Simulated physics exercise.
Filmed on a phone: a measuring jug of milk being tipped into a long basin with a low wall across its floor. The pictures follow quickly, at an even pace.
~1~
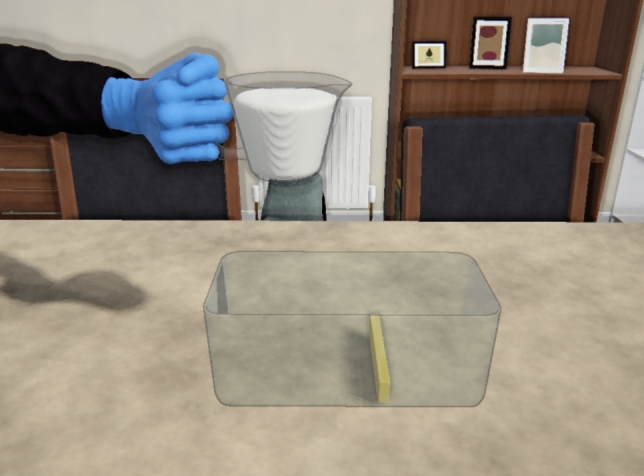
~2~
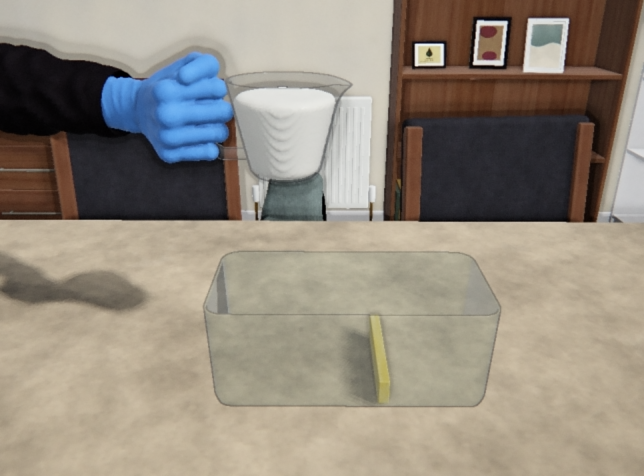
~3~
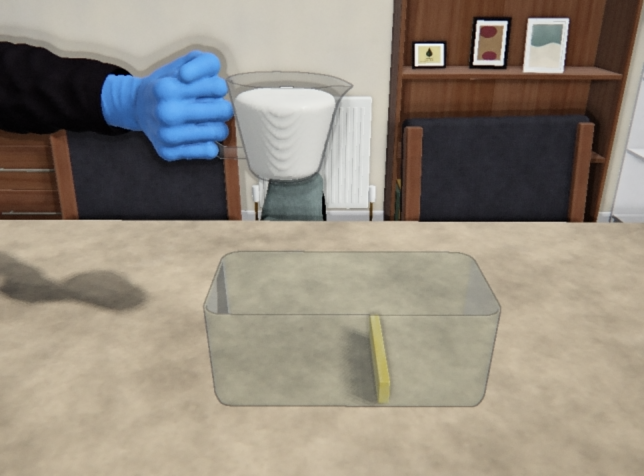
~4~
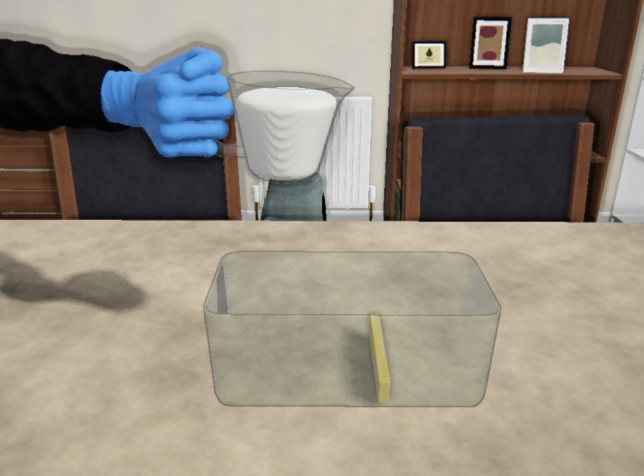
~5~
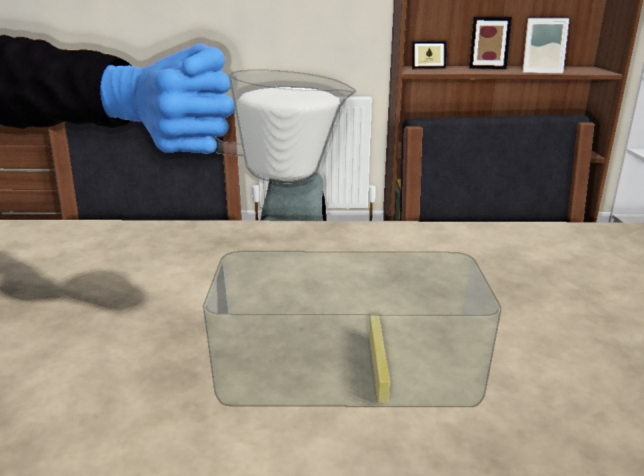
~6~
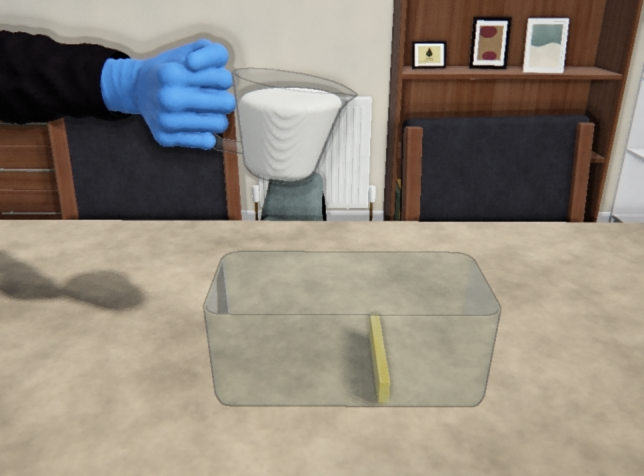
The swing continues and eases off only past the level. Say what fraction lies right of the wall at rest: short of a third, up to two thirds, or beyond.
It comes to above two thirds.
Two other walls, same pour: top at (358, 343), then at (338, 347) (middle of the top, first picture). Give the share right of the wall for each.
Near 90 % and 90 %.
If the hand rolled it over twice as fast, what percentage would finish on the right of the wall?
Near 85 %.
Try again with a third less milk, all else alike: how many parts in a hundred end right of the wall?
It comes to 85 per cent or so.
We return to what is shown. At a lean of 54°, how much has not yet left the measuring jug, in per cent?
Near 75 %.
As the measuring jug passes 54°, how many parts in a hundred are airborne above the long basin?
Close to 20 per cent.
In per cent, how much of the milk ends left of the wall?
Close to 15 per cent.
A moment on, the measuring jug is tipped part way and 75 per cent is still to pour, 0 is left of the wall and 5 right of it.
Next, the measuring jug is tipped on its side and 19 per cent is still to pour, 3 is left of the wall and 57 right of it.
Then the measuring jug is tipped on its side and 0 per cent is still to pour, 11 is left of the wall and 86 right of it.
Later the measuring jug is tipped on its side and 0 per cent is still to pour, 14 is left of the wall and 84 right of it.
At rest 14 per cent lies left of the wall, 84 right of it and 2 outside.
